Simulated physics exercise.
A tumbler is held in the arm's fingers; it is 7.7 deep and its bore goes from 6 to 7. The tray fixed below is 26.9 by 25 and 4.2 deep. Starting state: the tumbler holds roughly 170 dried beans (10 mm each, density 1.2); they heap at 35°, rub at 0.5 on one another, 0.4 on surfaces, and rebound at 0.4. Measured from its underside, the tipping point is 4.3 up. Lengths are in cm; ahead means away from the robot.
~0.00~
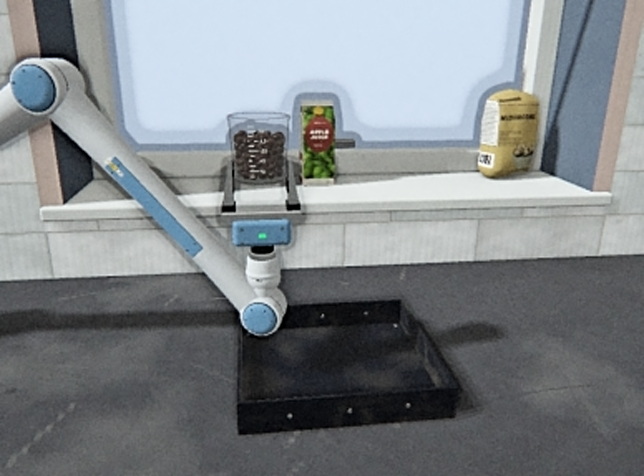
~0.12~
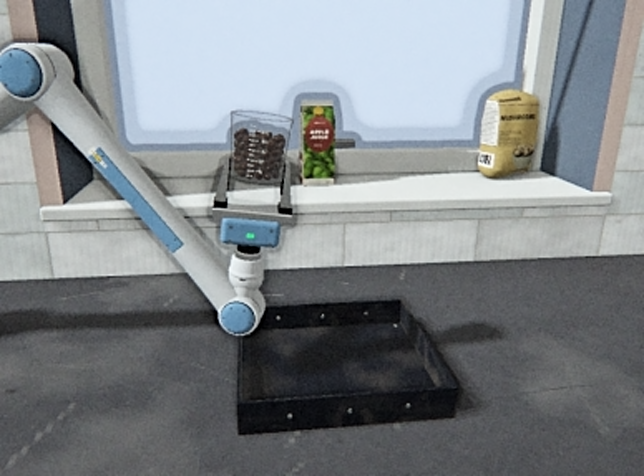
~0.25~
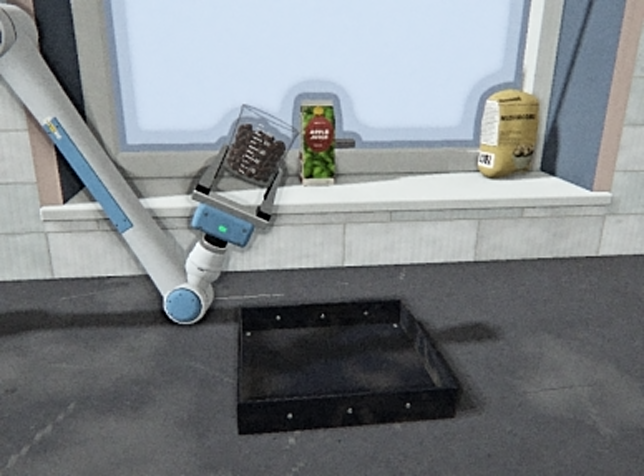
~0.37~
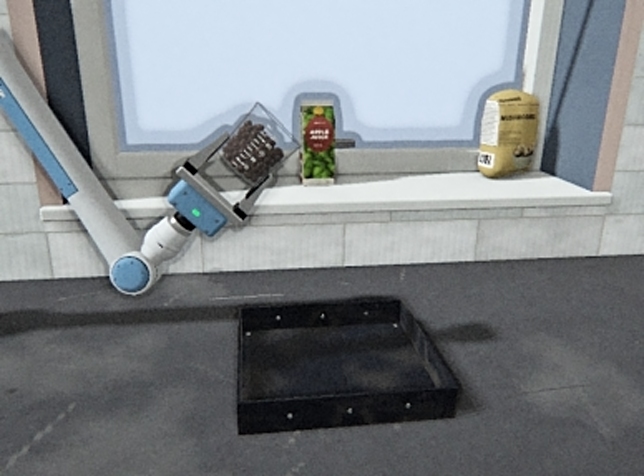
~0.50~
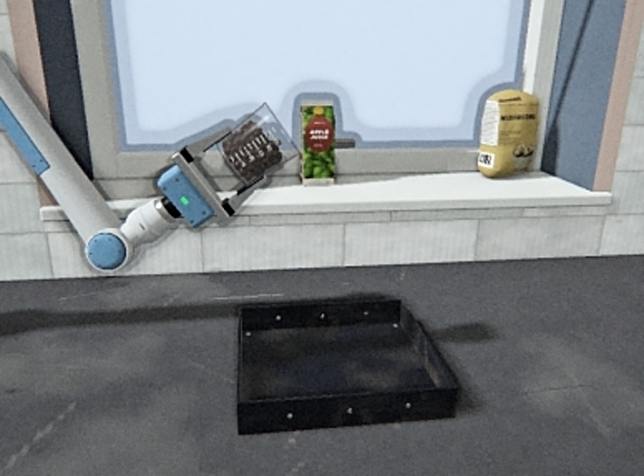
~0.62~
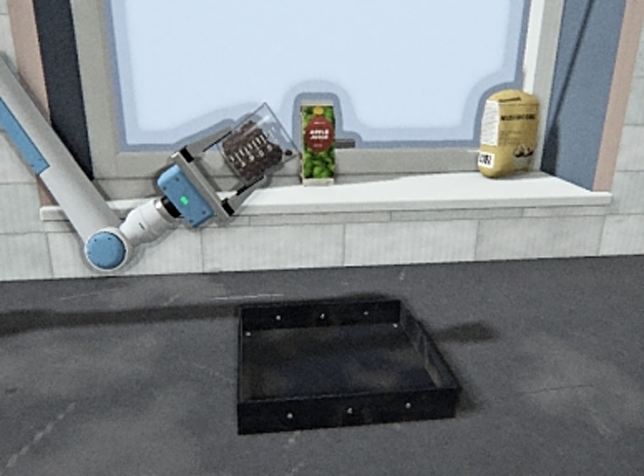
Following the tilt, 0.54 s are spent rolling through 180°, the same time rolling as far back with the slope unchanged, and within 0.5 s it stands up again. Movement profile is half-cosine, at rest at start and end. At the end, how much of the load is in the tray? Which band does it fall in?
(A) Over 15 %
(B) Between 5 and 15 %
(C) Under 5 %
Under 5 % (C).
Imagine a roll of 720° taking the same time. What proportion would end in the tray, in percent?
Estimate: Approx. 0 per cent.
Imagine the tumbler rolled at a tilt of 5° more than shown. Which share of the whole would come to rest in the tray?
Then roughly 0 per cent.
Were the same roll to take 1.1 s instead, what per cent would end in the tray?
I'd expect approximately 0 per cent then.
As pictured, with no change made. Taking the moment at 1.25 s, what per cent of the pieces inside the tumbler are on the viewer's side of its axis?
About 50 %.
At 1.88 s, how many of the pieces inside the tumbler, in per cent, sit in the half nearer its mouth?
Close to 35 per cent is in the half by the mouth.
After 1.25 s, tipped 56°, highest piece 35 above the table; 172 in the tumbler.
After 1.88 s, tipped 39°, highest piece 35 above the table; 172 in the tumbler.
After 2.40 s, upright, highest piece 36 above the table; 172 in the tumbler.
After 3.10 s, upright, highest piece 36 above the table; 172 in the tumbler.
At rest, 172 in the tumbler. That is 0 % in the tray.
